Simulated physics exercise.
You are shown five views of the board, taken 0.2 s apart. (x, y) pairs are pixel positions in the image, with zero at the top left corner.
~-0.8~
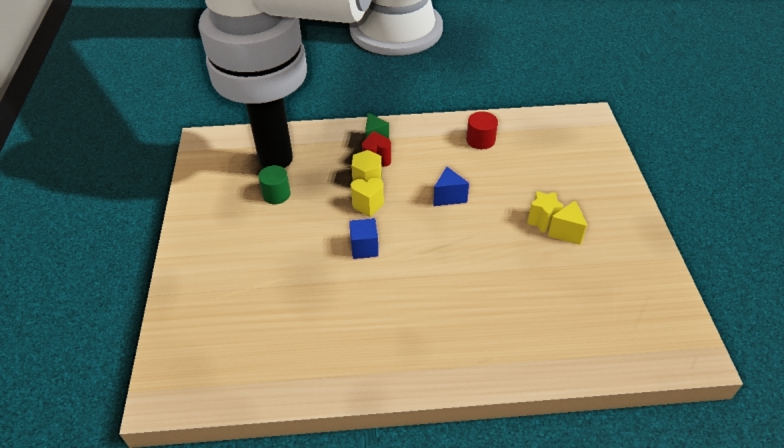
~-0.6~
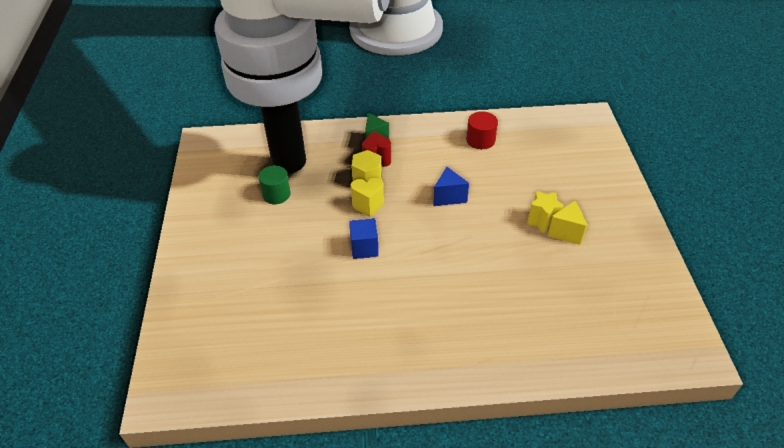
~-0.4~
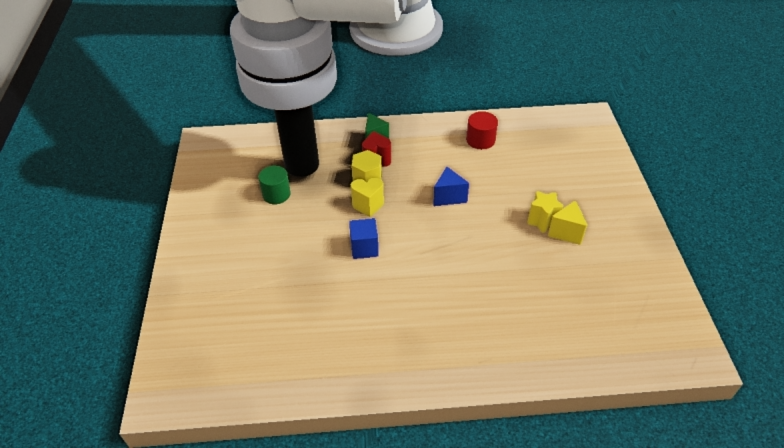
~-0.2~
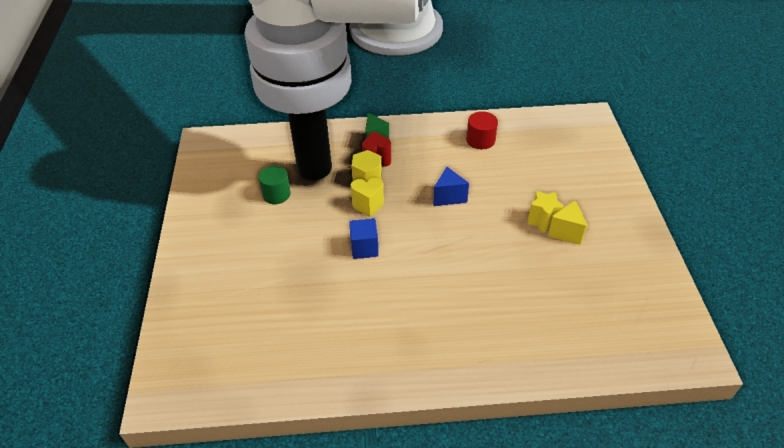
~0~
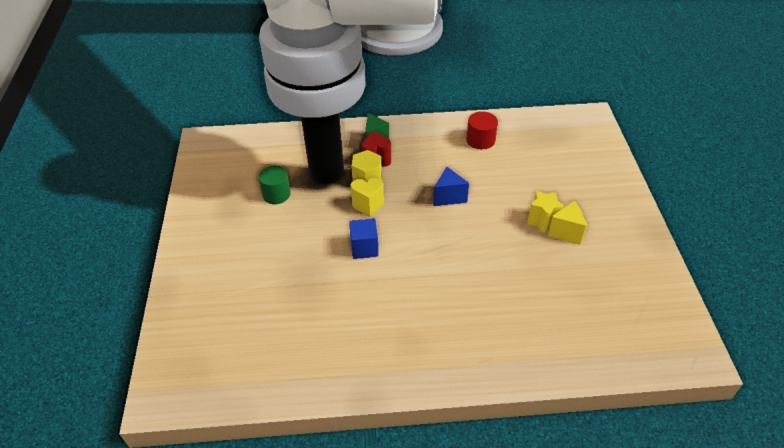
Robot arm with a black post sliding slowly right across a wooden board, between a green cylinder and unmoving coloured blocks.
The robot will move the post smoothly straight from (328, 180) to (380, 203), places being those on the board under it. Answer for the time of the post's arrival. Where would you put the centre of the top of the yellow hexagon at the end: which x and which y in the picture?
It ends at (390, 161).
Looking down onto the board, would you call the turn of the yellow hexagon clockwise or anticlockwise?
Spins counterclockwise.
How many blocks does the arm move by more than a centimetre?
The count is two.
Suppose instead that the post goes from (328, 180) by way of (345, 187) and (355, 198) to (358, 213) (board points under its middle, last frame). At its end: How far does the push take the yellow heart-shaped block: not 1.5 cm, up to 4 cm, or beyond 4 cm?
Shift of 1.5 to 4 cm.
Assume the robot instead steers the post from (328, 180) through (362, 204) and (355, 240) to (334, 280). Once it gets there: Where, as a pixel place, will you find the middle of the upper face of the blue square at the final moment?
For the centre of its top, I'd go with (364, 271).
The first path, step by step. Halfway along, post (353, 184); yellow hexagon (382, 161), turned 40° anticlockwise; yellow heart-shaped block (372, 189).
At the end, post (380, 196); yellow hexagon (390, 161), turned 60° anticlockwise; yellow heart-shaped block (389, 203), turned 10° anticlockwise; red heart-shaped block unmoved.
